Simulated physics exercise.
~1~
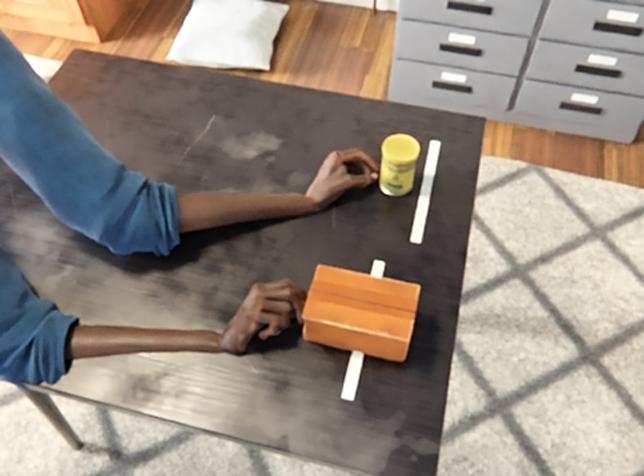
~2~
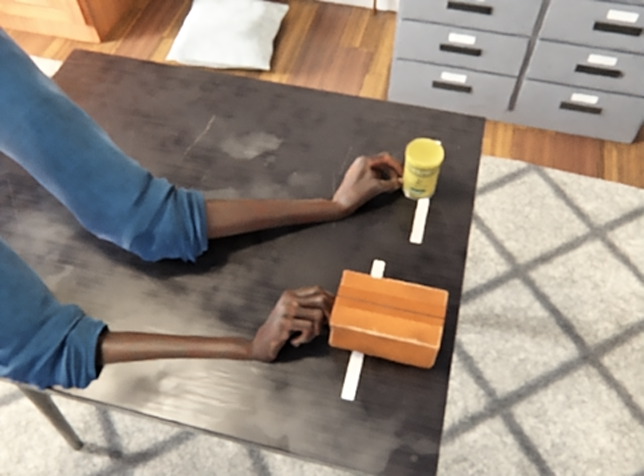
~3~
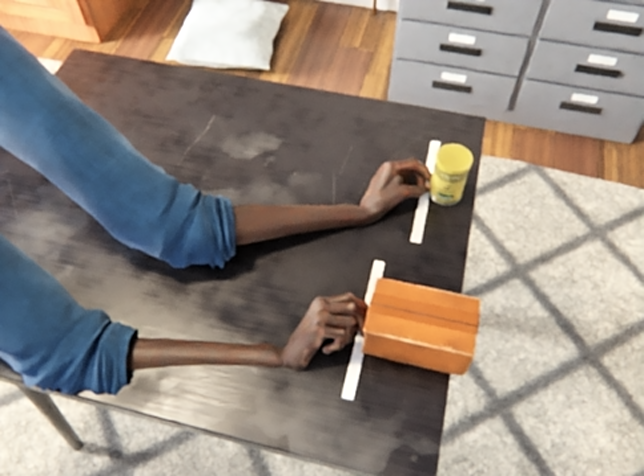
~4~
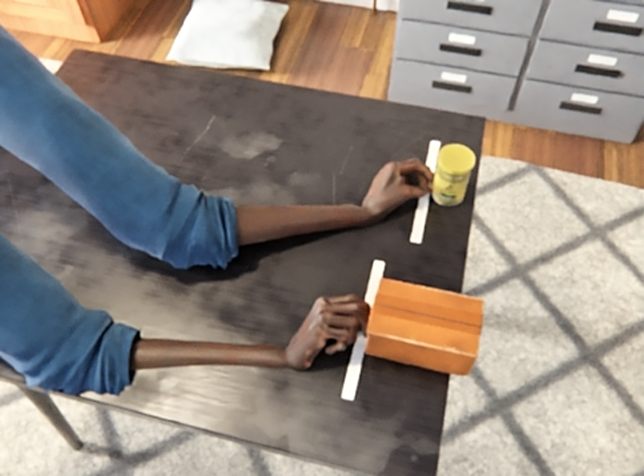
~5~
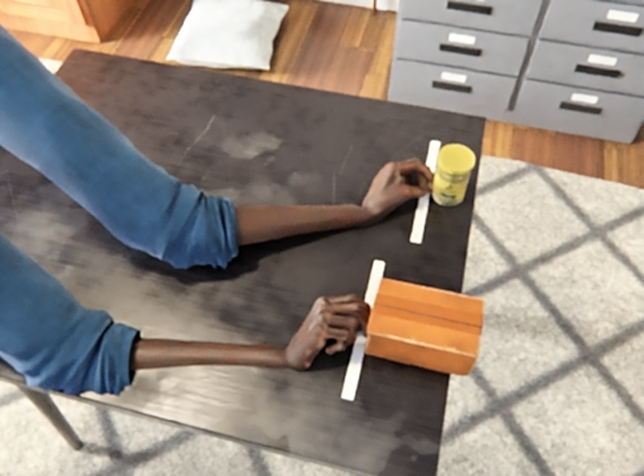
An orange box and an upright yellow tin slide to the right across a dark wooden table, seen from above at an angle, pushed by two dark-skinned hands in blue sleeves. Two white tape strips mark the tabletop near its right edge, with a patterned pale rug beyond and grey drawers and a white cushion behind. The far hand pushes the tin onto its tape while the near hand moves the box across the other strip. Both continue right until they sit beyond the tape, close to the table's edge. The hands then stop, and both objects stay on the table, the tin still upright.
